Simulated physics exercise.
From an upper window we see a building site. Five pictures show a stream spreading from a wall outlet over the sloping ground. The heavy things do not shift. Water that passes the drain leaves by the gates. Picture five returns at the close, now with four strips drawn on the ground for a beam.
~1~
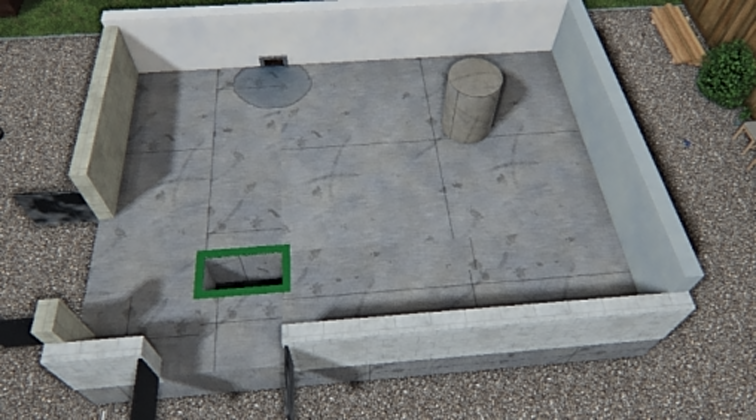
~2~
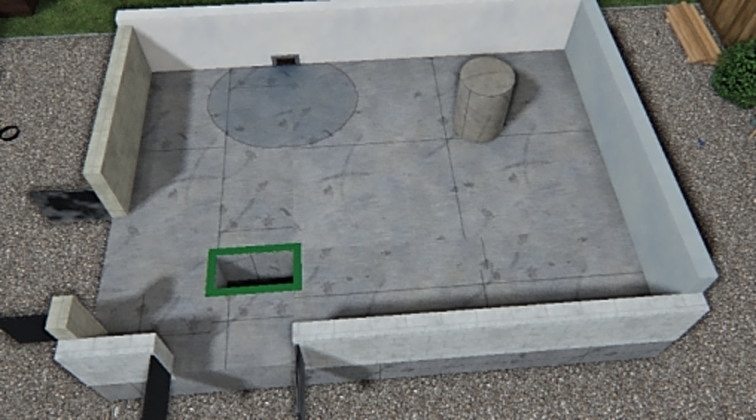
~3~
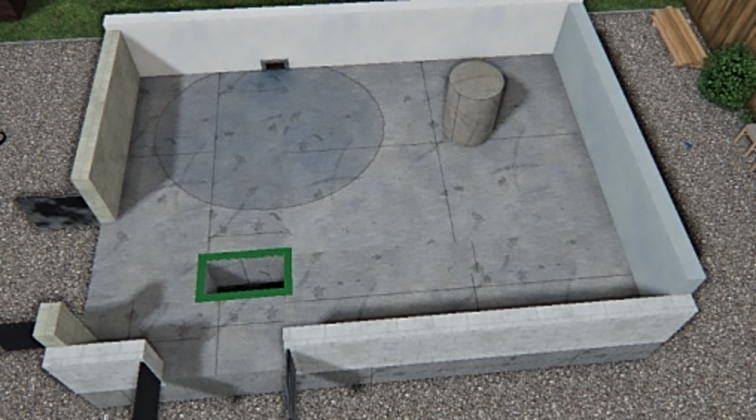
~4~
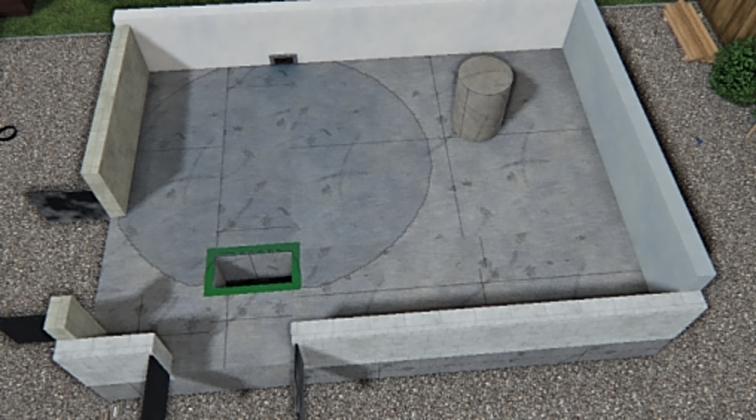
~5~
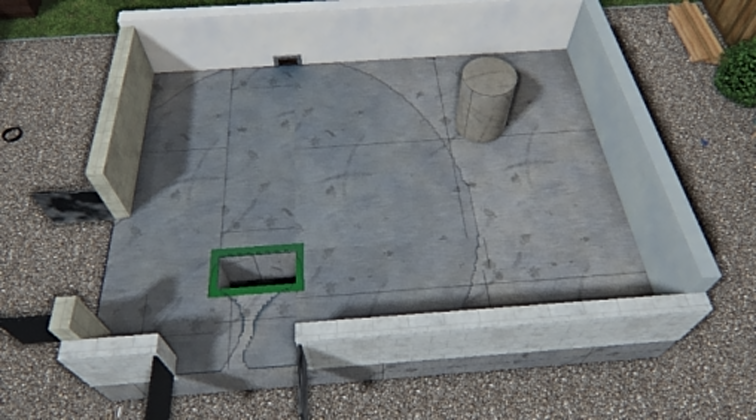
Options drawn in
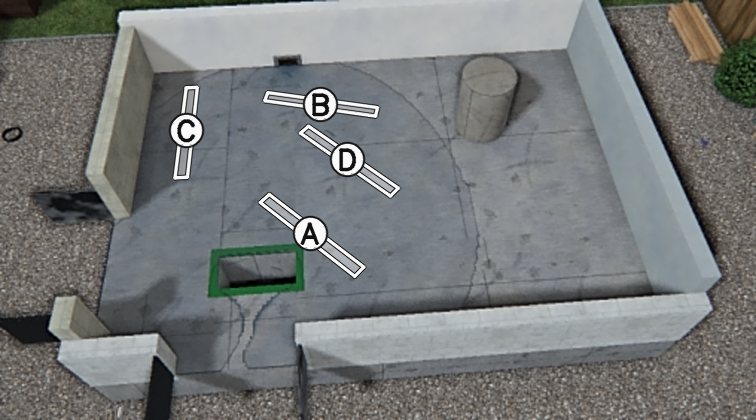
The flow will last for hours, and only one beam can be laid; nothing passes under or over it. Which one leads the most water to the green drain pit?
Spot C.
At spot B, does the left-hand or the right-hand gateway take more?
More leaves on the right.
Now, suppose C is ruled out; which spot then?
Spot D.
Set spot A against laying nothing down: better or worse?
Spot A is worse.
On the marked copy, A from (264, 198) to (359, 271); B from (266, 96) to (376, 111); C from (181, 177) to (191, 87); D from (304, 129) to (394, 192).
Choosing A, about 23 % of the stream runs into the green drain pit, about 70 % out by the gates.
Choosing B, about 23 % of the stream runs into the green drain pit, about 73 % out by the gates.
Choosing C, about 39 % of the stream runs into the green drain pit, about 55 % out by the gates.
Choosing D, about 29 % of the stream runs into the green drain pit, about 67 % out by the gates.
